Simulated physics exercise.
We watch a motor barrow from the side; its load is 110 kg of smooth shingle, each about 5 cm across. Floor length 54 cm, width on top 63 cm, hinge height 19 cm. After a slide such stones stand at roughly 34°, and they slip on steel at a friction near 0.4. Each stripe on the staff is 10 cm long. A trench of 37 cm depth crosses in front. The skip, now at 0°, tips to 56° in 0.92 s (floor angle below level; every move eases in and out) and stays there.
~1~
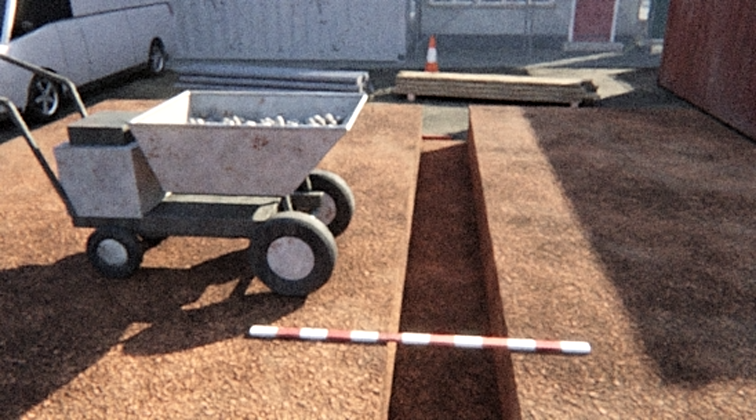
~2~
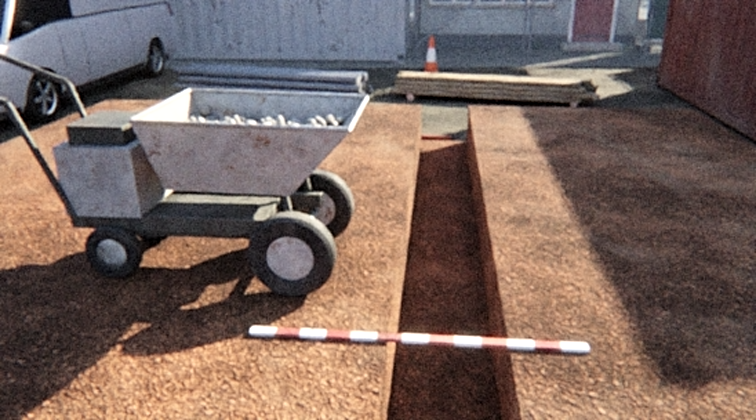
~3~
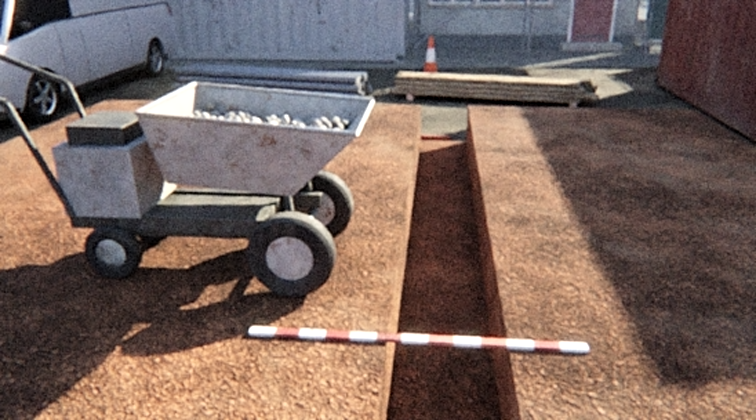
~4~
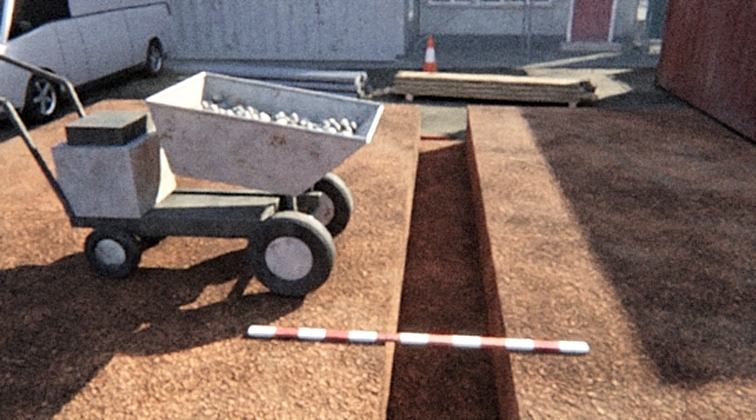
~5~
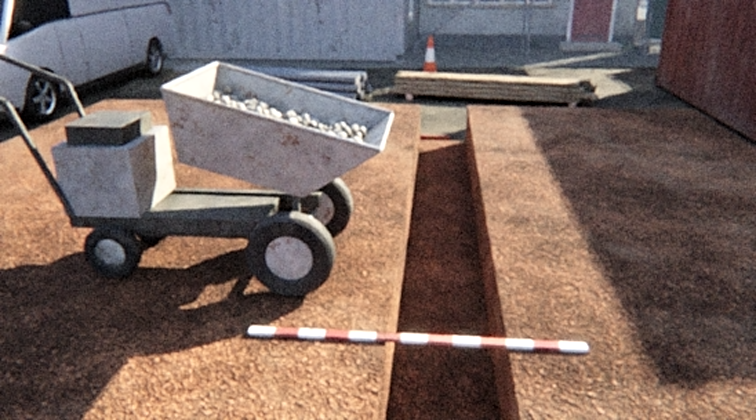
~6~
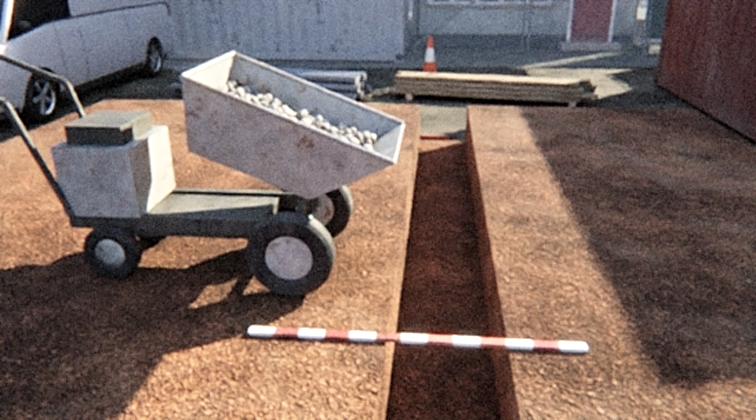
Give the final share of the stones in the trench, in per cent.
About 66 per cent.
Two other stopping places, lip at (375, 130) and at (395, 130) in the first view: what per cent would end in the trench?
First some 45, then 35 per cent.
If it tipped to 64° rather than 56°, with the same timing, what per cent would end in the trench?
In that case some 70 per cent.
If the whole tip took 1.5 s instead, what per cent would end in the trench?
In that case some 70 per cent.
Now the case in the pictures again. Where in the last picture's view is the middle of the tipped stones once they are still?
Around (465, 327).
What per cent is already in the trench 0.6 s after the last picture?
Some 5 per cent.
Then, 0.3 s after the last picture the floor is at 47°, 100 % in the skip; the foremost stones are at (407, 190).
Then, 0.6 s after the last picture the floor is at 56°, 93 % in the skip, 7 % in the trench; the foremost stones are at (470, 232).
Then, 1.0 s after the last picture the floor is at 56°, 56 % in the skip, 30 % in the trench, 14 % past the trench; the foremost stones are at (559, 259).
Then, 2.9 s after the last picture the floor is at 56°, 17 % in the skip, 66 % in the trench, 17 % past the trench; the foremost stones are at (674, 282).
